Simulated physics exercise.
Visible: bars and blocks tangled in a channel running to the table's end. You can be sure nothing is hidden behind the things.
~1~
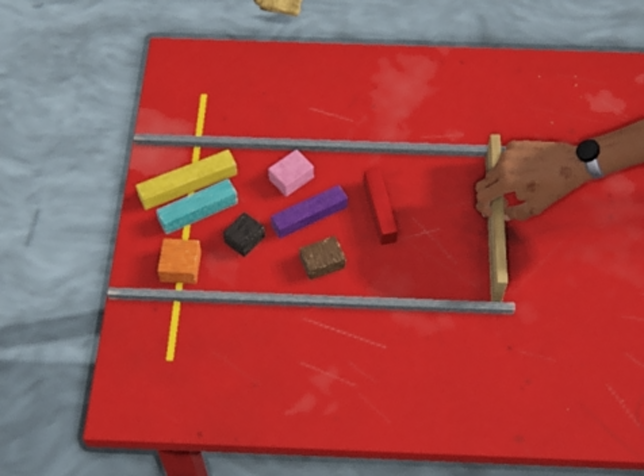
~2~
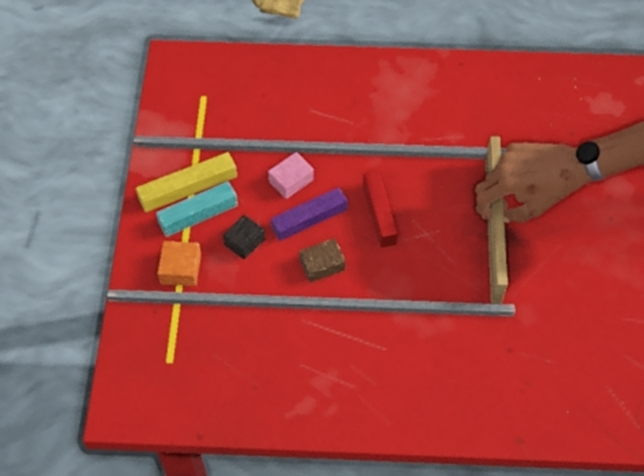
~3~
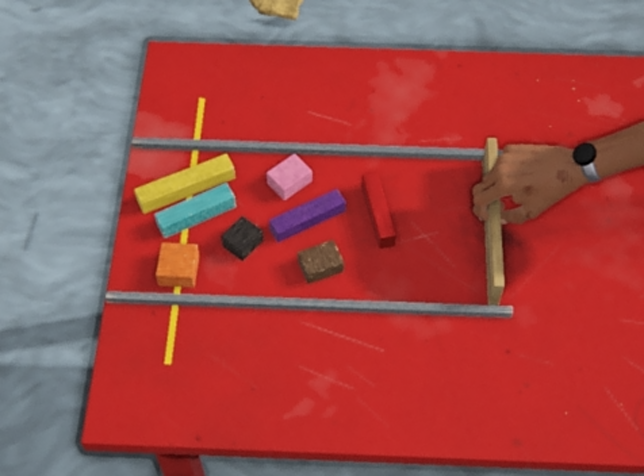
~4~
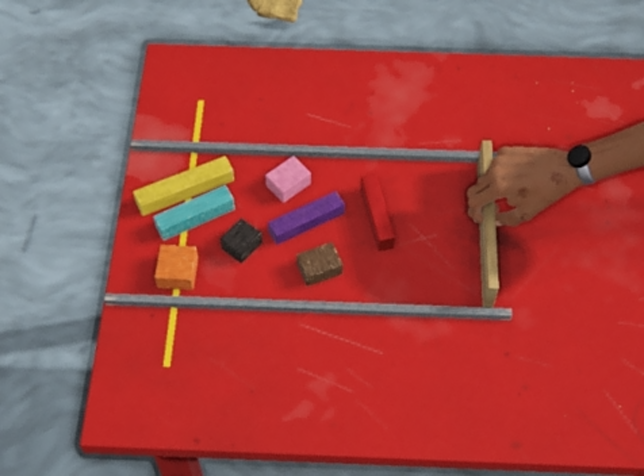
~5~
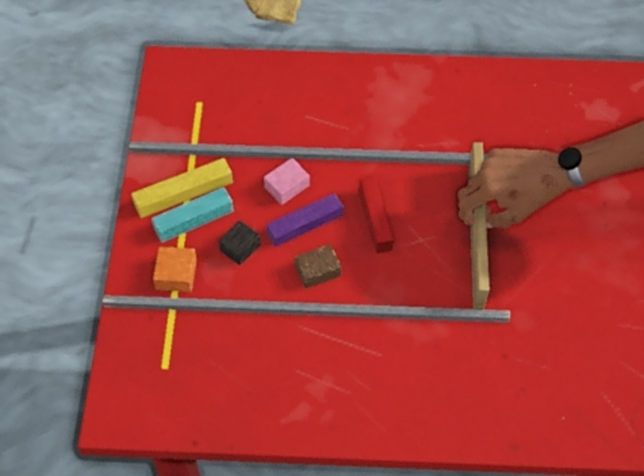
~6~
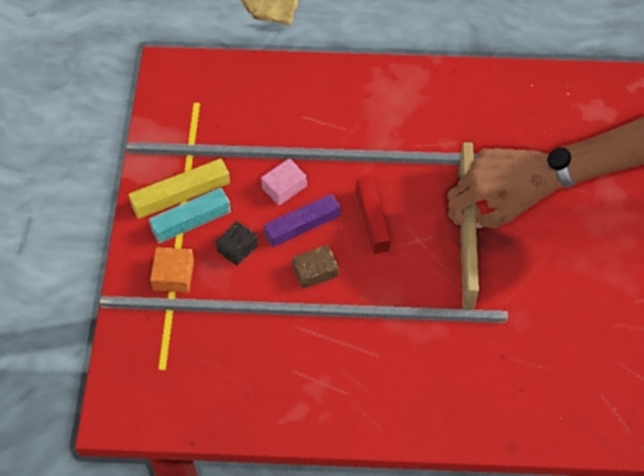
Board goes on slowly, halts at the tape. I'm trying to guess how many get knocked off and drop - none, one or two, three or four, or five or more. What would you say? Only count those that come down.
Band: One to two.
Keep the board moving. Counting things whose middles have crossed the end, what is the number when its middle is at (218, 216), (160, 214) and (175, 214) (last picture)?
It comes out as 0, then 4, then 2.
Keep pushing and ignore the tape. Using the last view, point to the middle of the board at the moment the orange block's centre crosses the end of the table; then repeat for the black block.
The middle is at (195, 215) when it's the orange block, and at (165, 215) when it's the black block.
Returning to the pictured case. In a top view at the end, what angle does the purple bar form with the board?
I'd say it's about 20° out of line.
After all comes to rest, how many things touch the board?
3 in contact.
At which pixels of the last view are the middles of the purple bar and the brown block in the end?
You'll find the purple bar at roughly (144, 214) and the brown block at roughly (157, 254).
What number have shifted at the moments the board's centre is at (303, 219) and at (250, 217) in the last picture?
5, then 8.
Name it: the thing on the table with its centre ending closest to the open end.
The yellow bar finishes closest.
Soon after, none off yet; yellow bar at rest near (180, 189); orange block at rest near (172, 270); turquoise bar at rest near (190, 215).
Then, none off yet; yellow bar at rest near (180, 189); orange block at rest near (164, 273); turquoise bar moving near (187, 215).
At rest, the number that fall off is one or two; fallen, orange block.
